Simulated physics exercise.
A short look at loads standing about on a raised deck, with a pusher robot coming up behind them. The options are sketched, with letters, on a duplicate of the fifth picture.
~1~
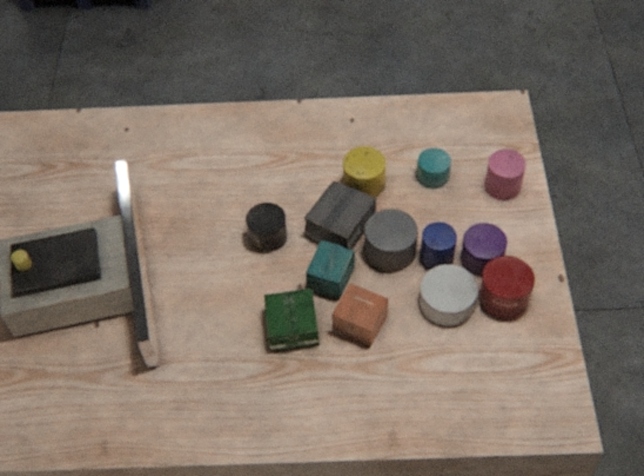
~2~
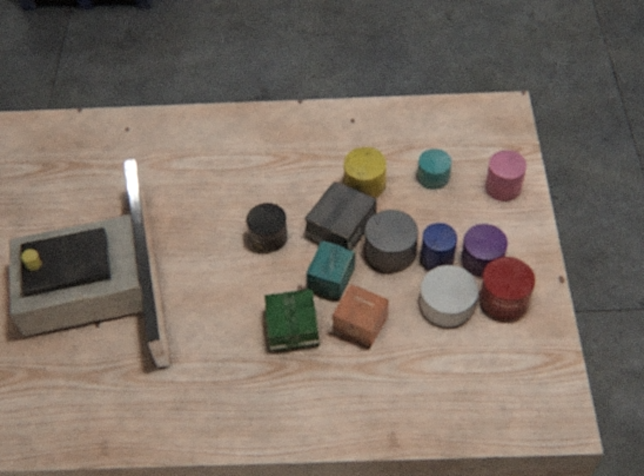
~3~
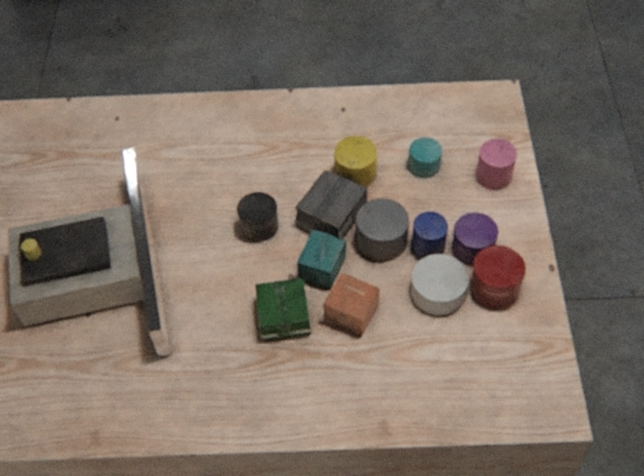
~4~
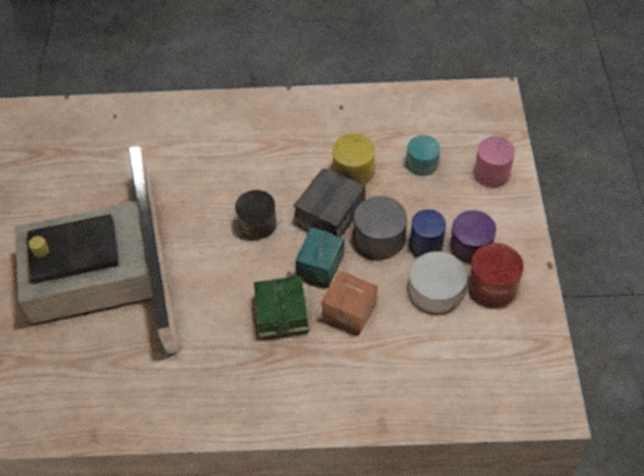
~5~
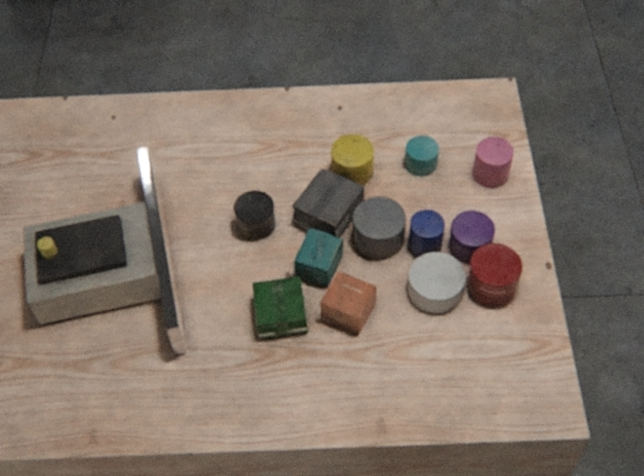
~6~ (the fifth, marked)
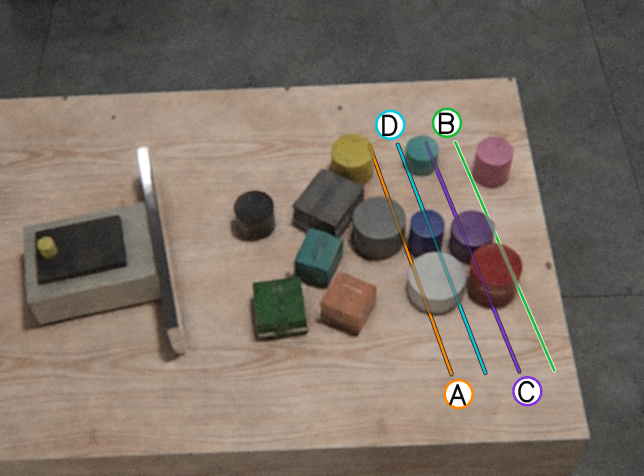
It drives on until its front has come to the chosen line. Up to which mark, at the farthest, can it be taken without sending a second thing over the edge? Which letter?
It can go as far as A.
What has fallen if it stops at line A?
The red pail.
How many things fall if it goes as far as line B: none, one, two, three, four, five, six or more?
By then, six or more.
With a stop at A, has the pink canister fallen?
No.
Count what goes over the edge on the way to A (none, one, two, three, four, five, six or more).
In all, one.
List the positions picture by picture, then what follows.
Pink canister (505, 175); blue canister (438, 246); black pail (267, 228), in the first frame.
Robot (72, 259); green box (292, 320), in the second frame.
Robot (71, 248); orange box (352, 305), in the third frame.
Robot (79, 246); yellow canister (353, 161), in the fourth frame.
Robot (87, 246); turquoise box (318, 258); grey canister (380, 228); turquoise canister (422, 156), in the fifth frame.
On the copy, A at (407, 250); B at (501, 246); C at (469, 248); D at (438, 249).
On A. First, robot (178, 243); green box (295, 306); black pail (268, 214).
Then, robot (268, 239); red pail (530, 271); purple canister (492, 235).
Finally, robot (336, 236); red pail over the edge; white canister (542, 272); one fallen.
By contrast, B drops seven; C drops four; D drops two.
